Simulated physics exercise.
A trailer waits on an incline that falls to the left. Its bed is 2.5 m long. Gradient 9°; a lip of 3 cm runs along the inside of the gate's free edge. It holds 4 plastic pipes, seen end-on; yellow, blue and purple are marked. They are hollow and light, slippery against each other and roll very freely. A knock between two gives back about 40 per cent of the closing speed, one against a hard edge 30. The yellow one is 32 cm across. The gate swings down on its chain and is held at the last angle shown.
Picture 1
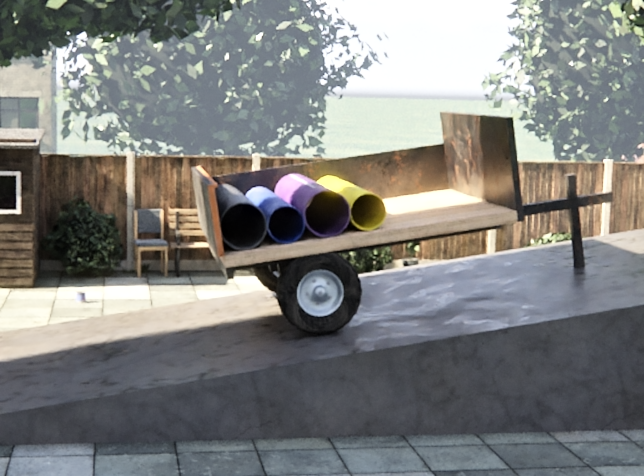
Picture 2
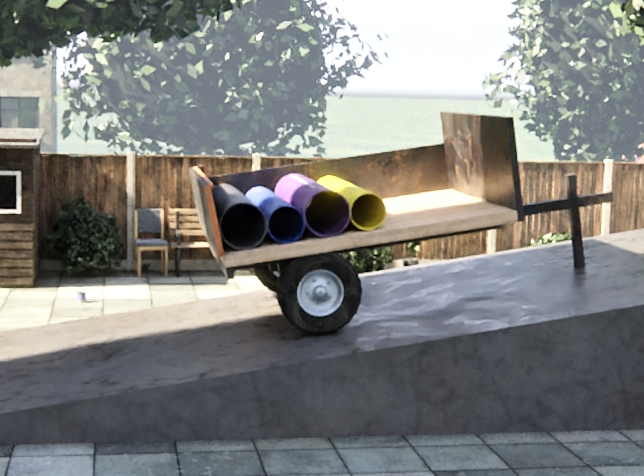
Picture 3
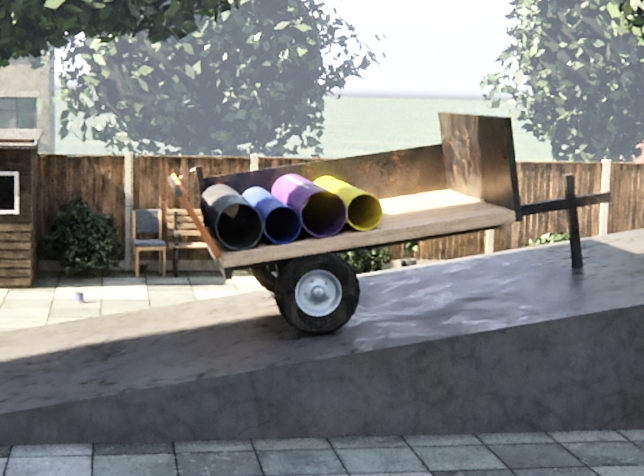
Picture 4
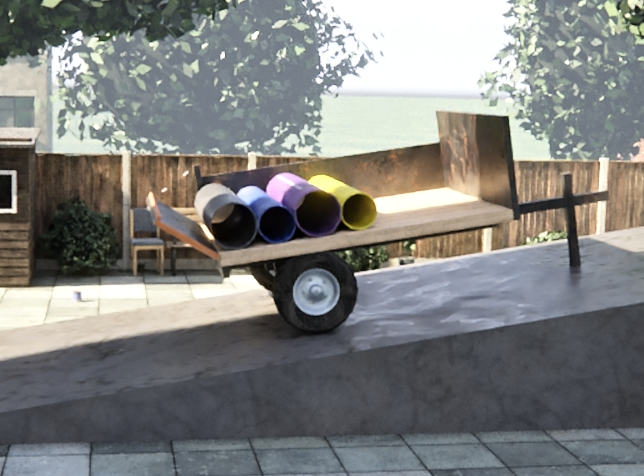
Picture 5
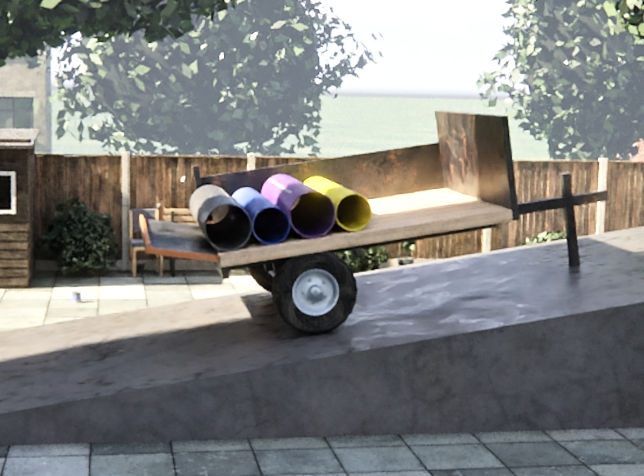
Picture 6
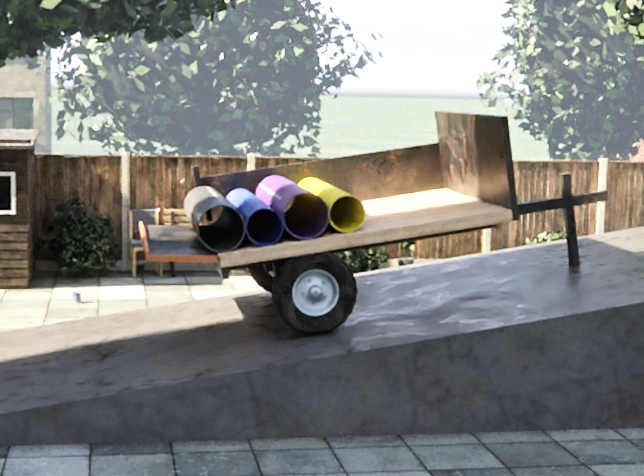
At the start, four plastic pipes, black, blue, purple and yellow, lie side by side on a sloping trailer bed behind a raised gate at its left end. The gate swings down to the left until it is nearly level, and the pipes shift slightly left along the bed.
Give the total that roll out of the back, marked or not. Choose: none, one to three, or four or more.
That makes one to three of the 4.
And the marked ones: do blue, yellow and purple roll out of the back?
Blue drops off the back; yellow is held; purple is held.
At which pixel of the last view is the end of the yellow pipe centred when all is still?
Near (216, 234).
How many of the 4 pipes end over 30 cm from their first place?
The count is 4.
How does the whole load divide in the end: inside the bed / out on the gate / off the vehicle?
1, 1 and 2.
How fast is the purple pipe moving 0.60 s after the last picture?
Near 0.6 m/s.
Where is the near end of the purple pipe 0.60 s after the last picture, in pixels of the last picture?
Around (266, 222).
Then, 0.6 s after the last picture, yellow is on the bed, 80 cm short of the hinge, rolling left; blue is on the bed, 10 cm short of the hinge, rolling left; purple is on the bed, 45 cm short of the hinge, rolling left; 0 out so far.
Then, 1.3 s after the last picture, yellow is on the bed, 45 cm short of the hinge, rolling left; blue is on the gate, 30 cm past the hinge, rolling left; purple is on the bed, 10 cm short of the hinge, rolling left; 1 out so far.
Then, 2.2 s after the last picture, yellow is on the bed, 20 cm short of the hinge; blue is on the gate, 55 cm past the hinge; purple is on the gate, 15 cm past the hinge; 1 out so far.
Then, 3.1 s after the last picture, yellow is on the bed, 10 cm short of the hinge; blue is dropping off the gate; purple is on the gate, 25 cm past the hinge; 2 out so far.
At rest (7.8 s after the last picture), yellow is on the bed, 5 cm short of the hinge; blue is out on the ground; purple is on the gate, 35 cm past the hinge; 2 out so far.
